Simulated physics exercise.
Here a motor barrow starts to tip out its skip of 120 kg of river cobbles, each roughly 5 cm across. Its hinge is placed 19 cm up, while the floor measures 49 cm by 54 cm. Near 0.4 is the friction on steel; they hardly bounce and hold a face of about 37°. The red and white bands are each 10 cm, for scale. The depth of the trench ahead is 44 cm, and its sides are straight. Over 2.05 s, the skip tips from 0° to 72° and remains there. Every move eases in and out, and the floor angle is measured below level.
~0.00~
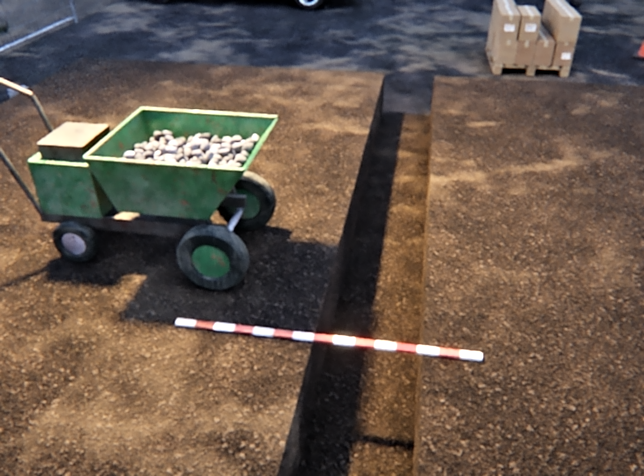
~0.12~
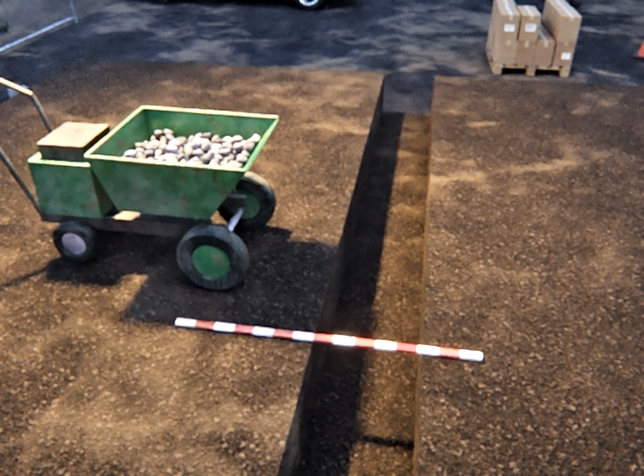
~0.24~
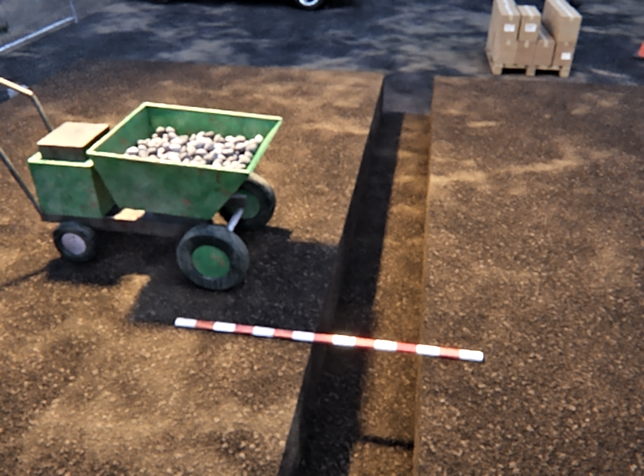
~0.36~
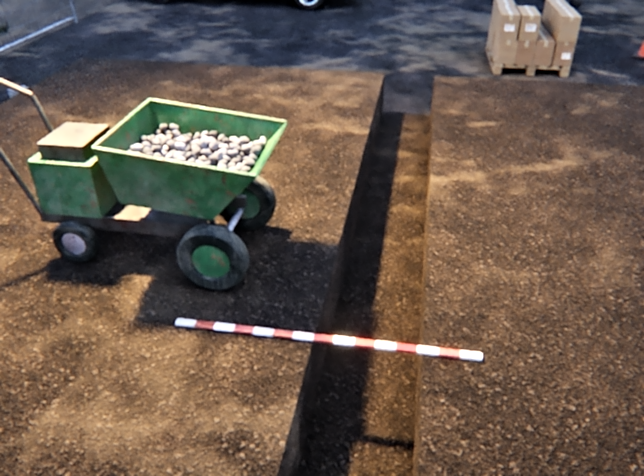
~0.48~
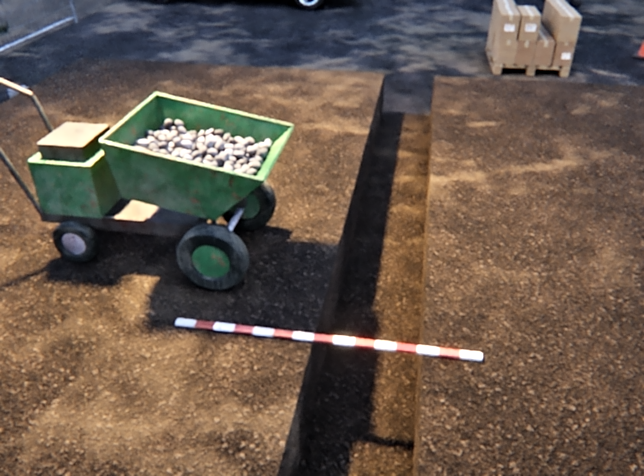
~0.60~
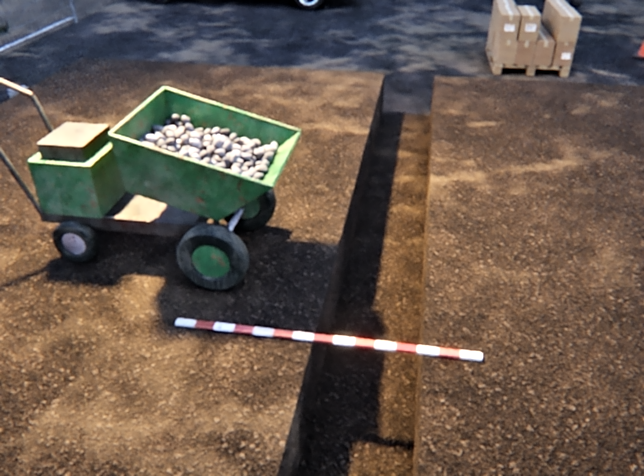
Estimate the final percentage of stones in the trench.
I would say 100 percent.
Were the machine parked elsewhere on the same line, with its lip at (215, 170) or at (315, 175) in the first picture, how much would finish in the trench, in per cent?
Near 75 per cent from the first place, 75 from the second.
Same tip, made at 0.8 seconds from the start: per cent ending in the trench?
Then roughly 100 percent.
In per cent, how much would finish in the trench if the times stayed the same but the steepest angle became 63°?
In that case around 75 percent.
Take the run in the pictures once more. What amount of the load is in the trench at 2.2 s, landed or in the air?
Roughly 45 percent of the load.
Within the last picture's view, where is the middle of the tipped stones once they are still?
Their middle ends up near (379, 320).
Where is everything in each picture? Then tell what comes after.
In the first frame, the skip is at 0°, its lip at (244, 171); the top of the load is at (205, 148).
In the second frame, the skip is at 1°, its lip at (246, 171); the top of the load is at (206, 148); the stones move at 0.1 m/s on average.
In the third frame, the skip is at 3°, its lip at (250, 173); the top of the load is at (187, 145); the stones move at 0.2 m/s on average.
In the fourth frame, the skip is at 6°, its lip at (256, 176); the top of the load is at (182, 143); the stones move at 0.2 m/s on average.
In the fifth frame, the skip is at 10°, its lip at (263, 181); the top of the load is at (180, 136); the stones move at 0.3 m/s on average.
In the sixth frame, the skip is at 15°, its lip at (272, 187); the top of the load is at (173, 132); the stones move at 0.3 m/s on average.
After 1.5 s the floor is at 61°; 100 % in the skip; the foremost stones are at (331, 220).
After 2.2 s the floor is at 72°; 56 % in the skip, 44 % in the trench; the foremost stones are at (415, 326).
After 2.5 s the floor is at 72°; 30 % in the skip, 70 % in the trench; the foremost stones are at (418, 299).
After 4.4 s the floor is at 72°; 0 % in the skip, 100 % in the trench; the foremost stones are at (418, 308).
